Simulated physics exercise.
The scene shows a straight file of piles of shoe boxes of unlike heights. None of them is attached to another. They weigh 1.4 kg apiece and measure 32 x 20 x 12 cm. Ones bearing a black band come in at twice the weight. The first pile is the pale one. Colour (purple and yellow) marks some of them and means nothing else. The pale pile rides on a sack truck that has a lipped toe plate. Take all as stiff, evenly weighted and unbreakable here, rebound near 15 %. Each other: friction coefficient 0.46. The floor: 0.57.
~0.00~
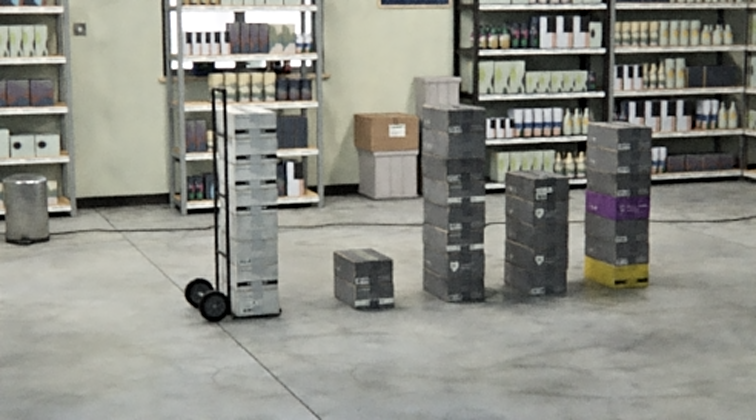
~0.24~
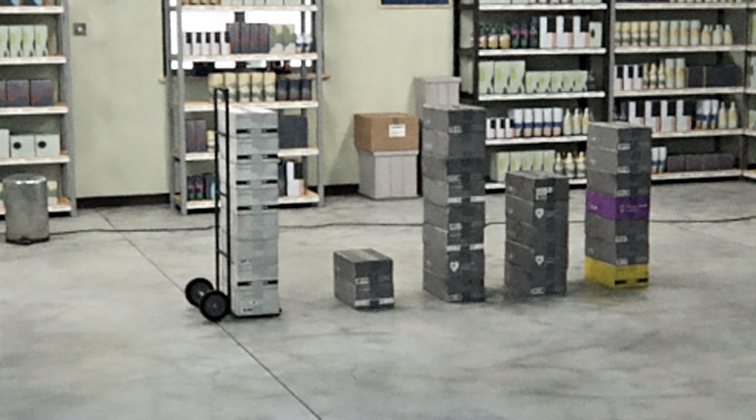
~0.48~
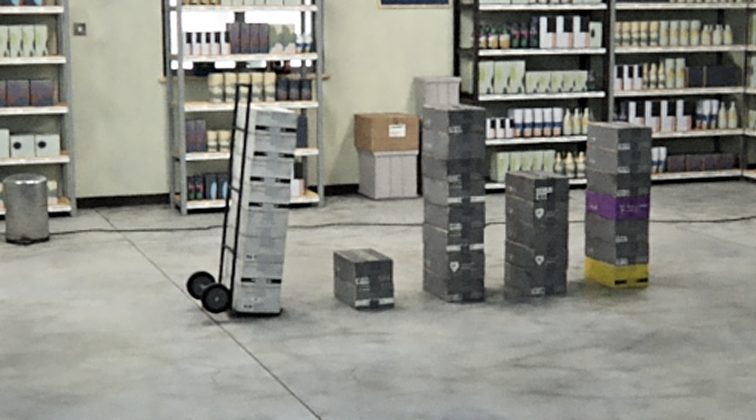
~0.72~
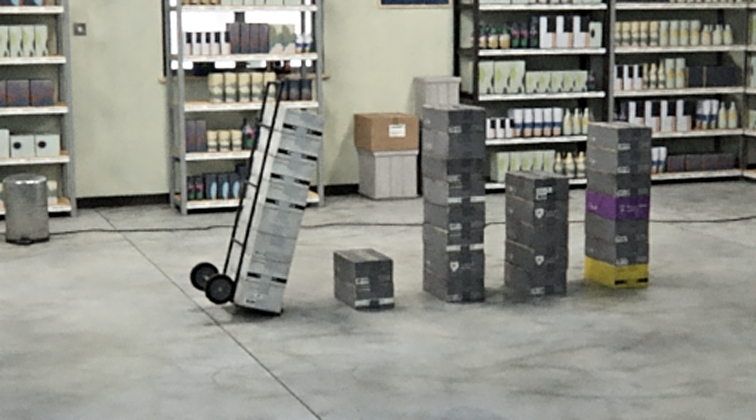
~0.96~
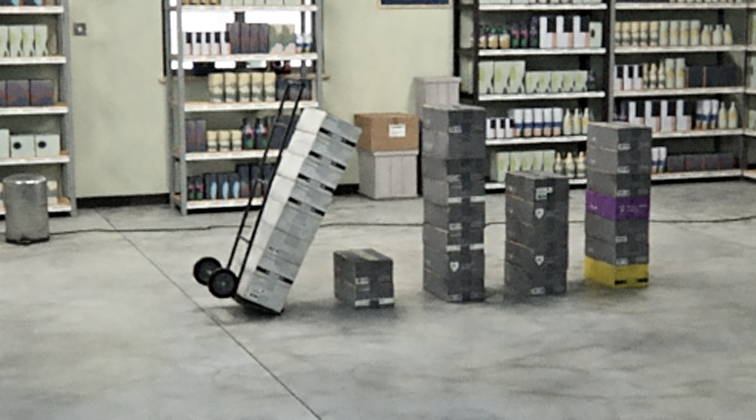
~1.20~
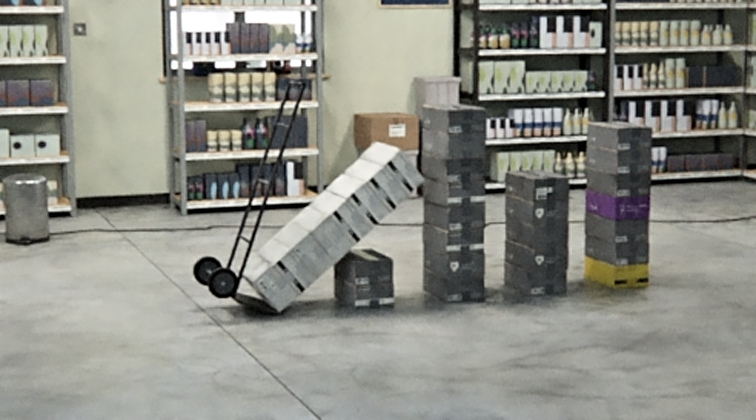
A tall pale stack of boxes on a hand truck stood left of four darker stacks, then tilted right with the truck, leaned away from its frame and slanted over the shortest stack.
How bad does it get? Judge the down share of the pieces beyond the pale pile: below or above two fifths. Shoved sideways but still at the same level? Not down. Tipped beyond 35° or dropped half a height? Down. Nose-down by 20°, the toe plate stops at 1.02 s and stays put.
The down share is below two fifths.
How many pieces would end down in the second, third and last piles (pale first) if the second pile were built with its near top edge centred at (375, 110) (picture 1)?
Then second 7, third 7, last 6.
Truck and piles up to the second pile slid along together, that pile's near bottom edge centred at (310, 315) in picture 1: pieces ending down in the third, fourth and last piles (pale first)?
Count of fallen pieces - third: 0; fourth: 0; last: 0.
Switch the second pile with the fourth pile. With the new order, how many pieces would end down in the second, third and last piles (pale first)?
Down tally in the new order: Second = 0, third = 0, last = 0.
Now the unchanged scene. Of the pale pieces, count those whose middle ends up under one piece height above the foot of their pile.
The total comes to 4.
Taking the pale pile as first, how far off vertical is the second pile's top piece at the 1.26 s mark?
It tilts close to 0 degrees.
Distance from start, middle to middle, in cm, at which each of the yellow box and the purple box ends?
The yellow one ends 0 cm from its start and the purple one 0 cm.
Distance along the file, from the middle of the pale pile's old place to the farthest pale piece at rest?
It ends some 85 cm away.
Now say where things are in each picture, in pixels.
In the first picture (pixels give the middle of a visible side), truck frame (225, 137) 0° forward; purple box (633, 208); yellow box (632, 277); none of the others has stirred.
In the second picture, truck frame (227, 136) 1° forward; yellow box (632, 277).
In the third picture, truck frame (246, 131) 6° forward, top of the pale pile leaning 6°; purple box (633, 208); none of the others has stirred.
In the fourth picture, truck frame (272, 128) 15° forward, top of the pale pile leaning 15°; purple box (633, 208); none of the others has stirred.
In the fifth picture, truck frame (289, 128) 20° forward, top of the pale pile leaning 26°; purple box (633, 208); none of the others has stirred.
In the sixth picture, truck frame (290, 128) 20° forward, top of the pale pile leaning 50°; purple box (633, 208); yellow box (632, 277); none of the others has stirred.
After 1.26 s, 8 of the pale pile down; none of the 22 other boxes down.
After 1.36 s, 8 of the pale pile down; none of the 22 other boxes down, 4 disturbed.
After 1.74 s, 8 of the pale pile down; none of the 22 other boxes down, 6 disturbed.
In the end (2.7 s), 8 of the pale pile down; none of the 22 other boxes down, 6 disturbed; purple box unmoved; yellow box unmoved. That is 0 per cent. From the last view, middles, purple box near (617, 204), yellow box near (616, 271).
